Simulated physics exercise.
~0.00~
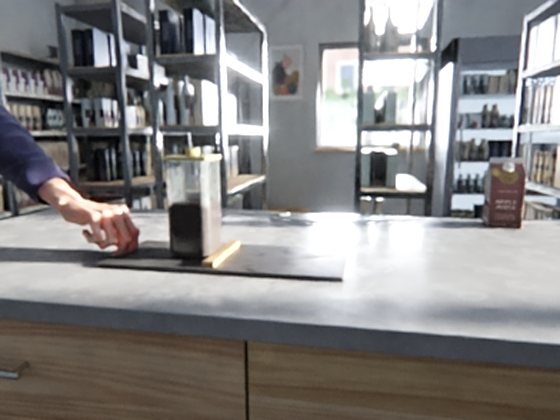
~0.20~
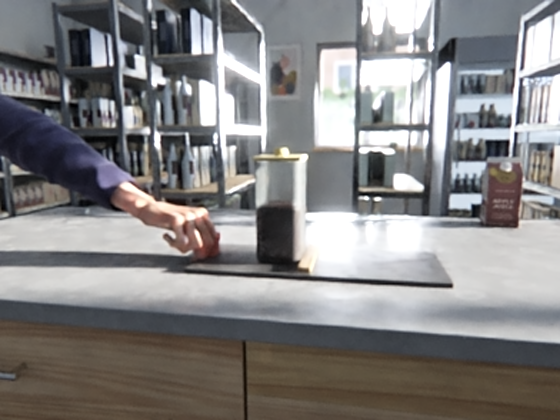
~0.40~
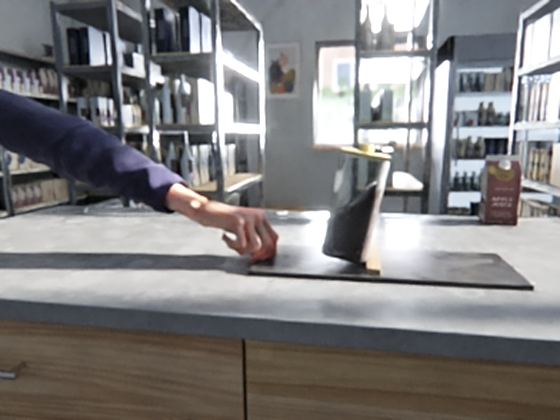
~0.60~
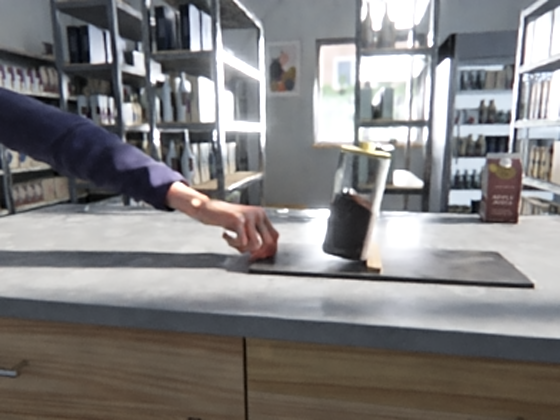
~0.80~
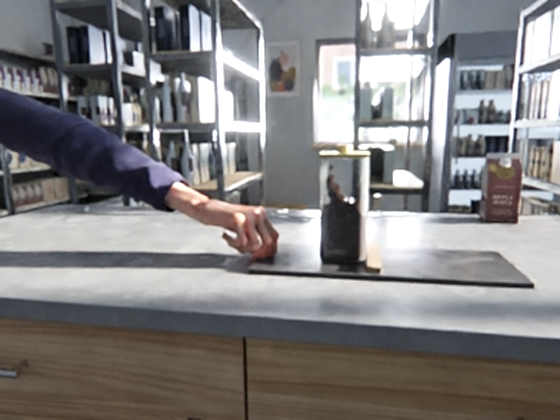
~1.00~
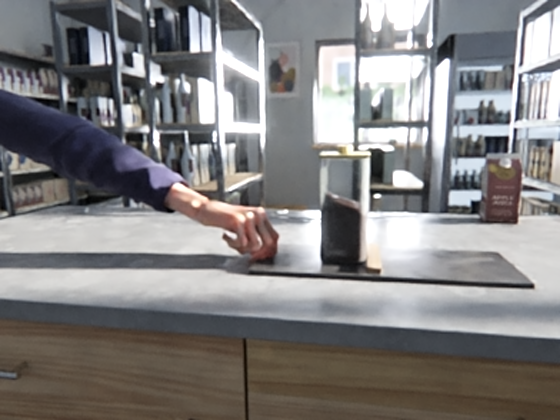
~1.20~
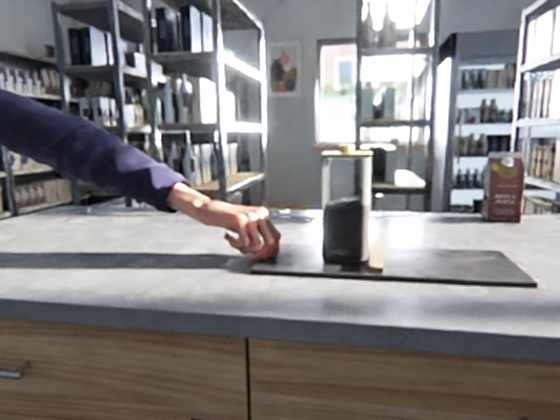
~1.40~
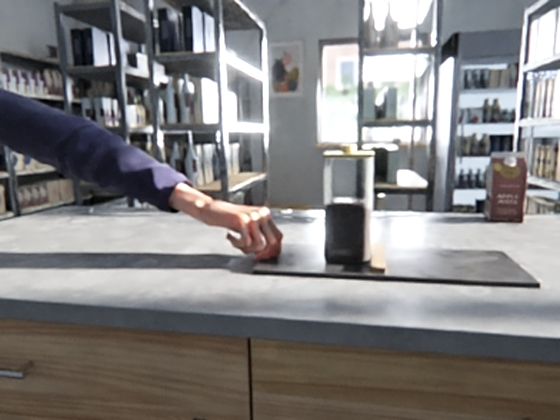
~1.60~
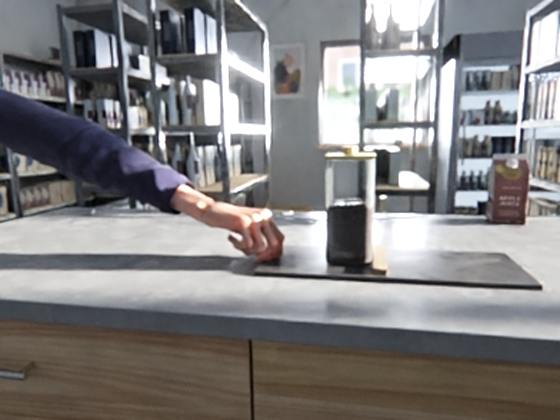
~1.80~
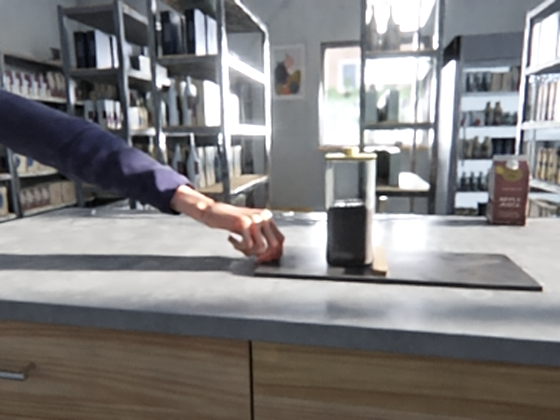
On a grey counter in a shop lined with shelves, a hand slides a dark board carrying a clear canister of dark contents to the right; when the board stops, the canister tips rightward, rocks back and settles upright, its contents sloshing before leveling.
